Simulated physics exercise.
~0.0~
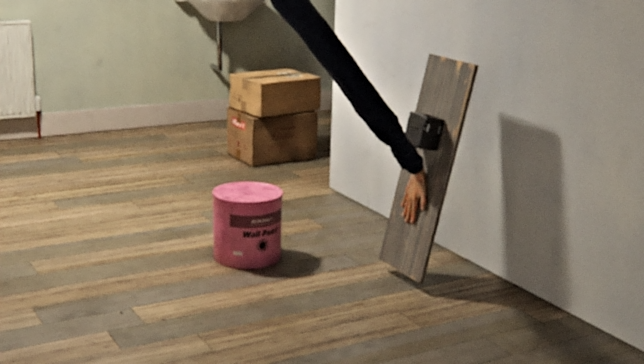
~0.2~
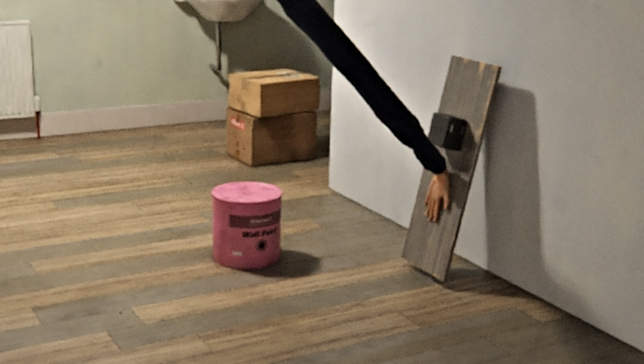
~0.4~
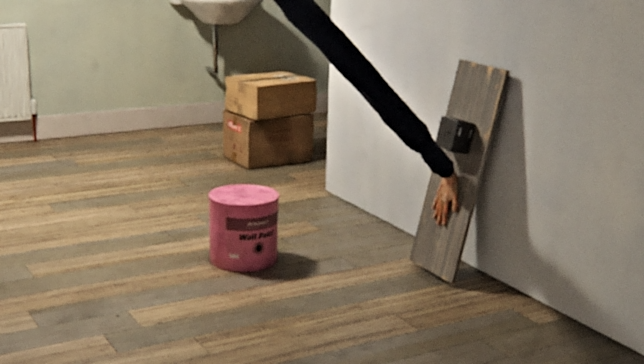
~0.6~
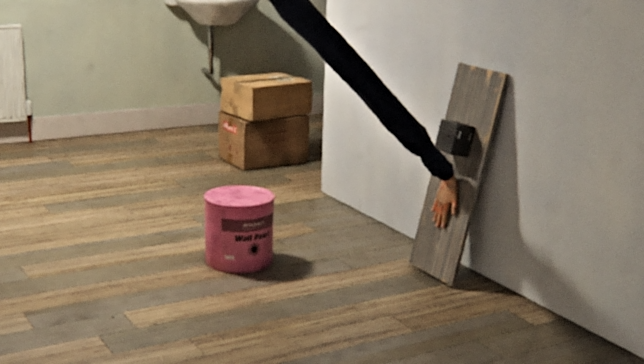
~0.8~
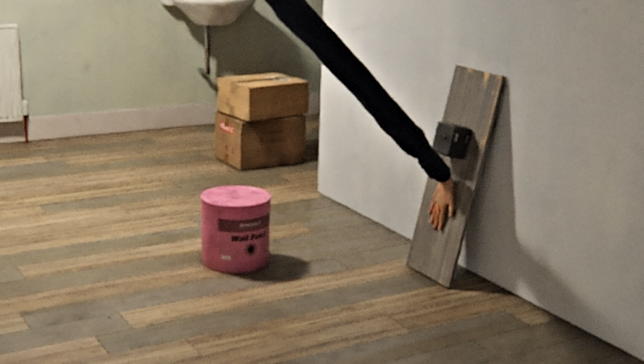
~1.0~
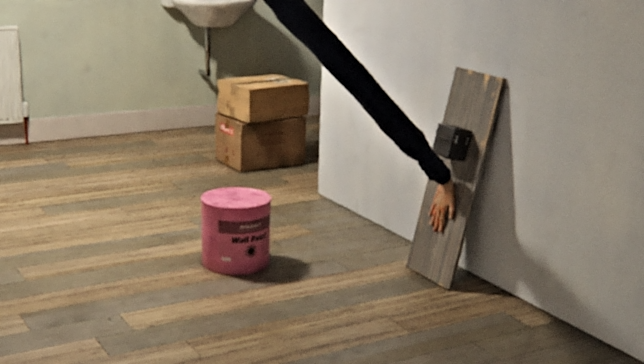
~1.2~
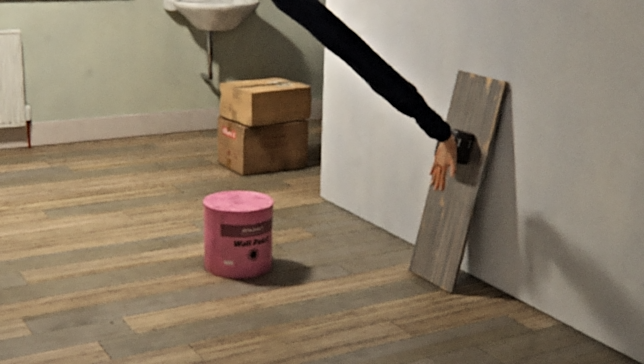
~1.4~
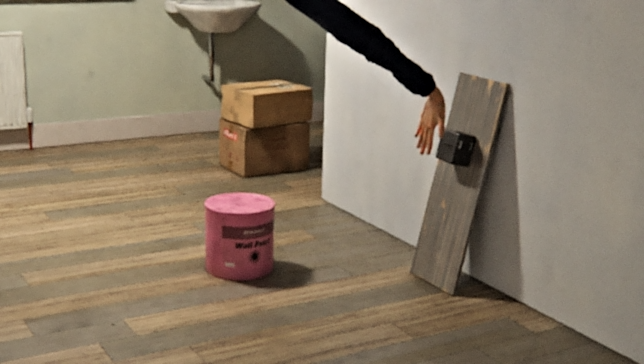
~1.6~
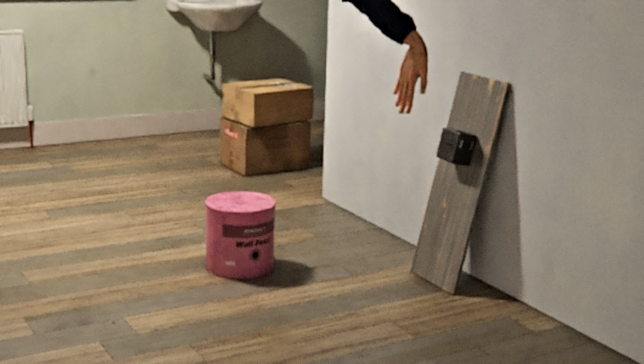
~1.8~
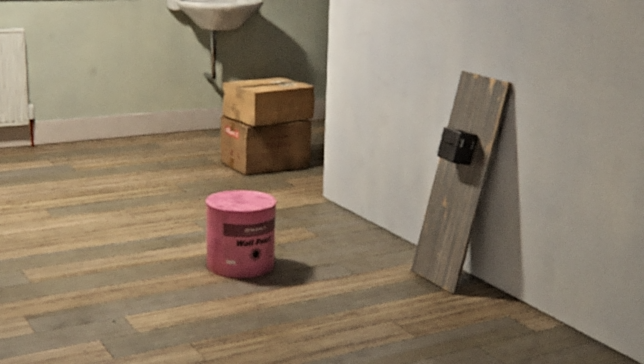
In a dim room with a wood-plank floor, seen from slightly above by a gently swaying camera, a pink pail stands near the middle. Two stacked cardboard boxes sit behind it beneath a white basin, and a pale wall runs along the right. A dark-sleeved arm reaches in from the top, holding a tilted grey board with a small black block on its face. The hand moves the board a little to the right until it leans against the wall. The fingers then let go and the arm withdraws upward. The board stays leaning, and the pail remains in place.
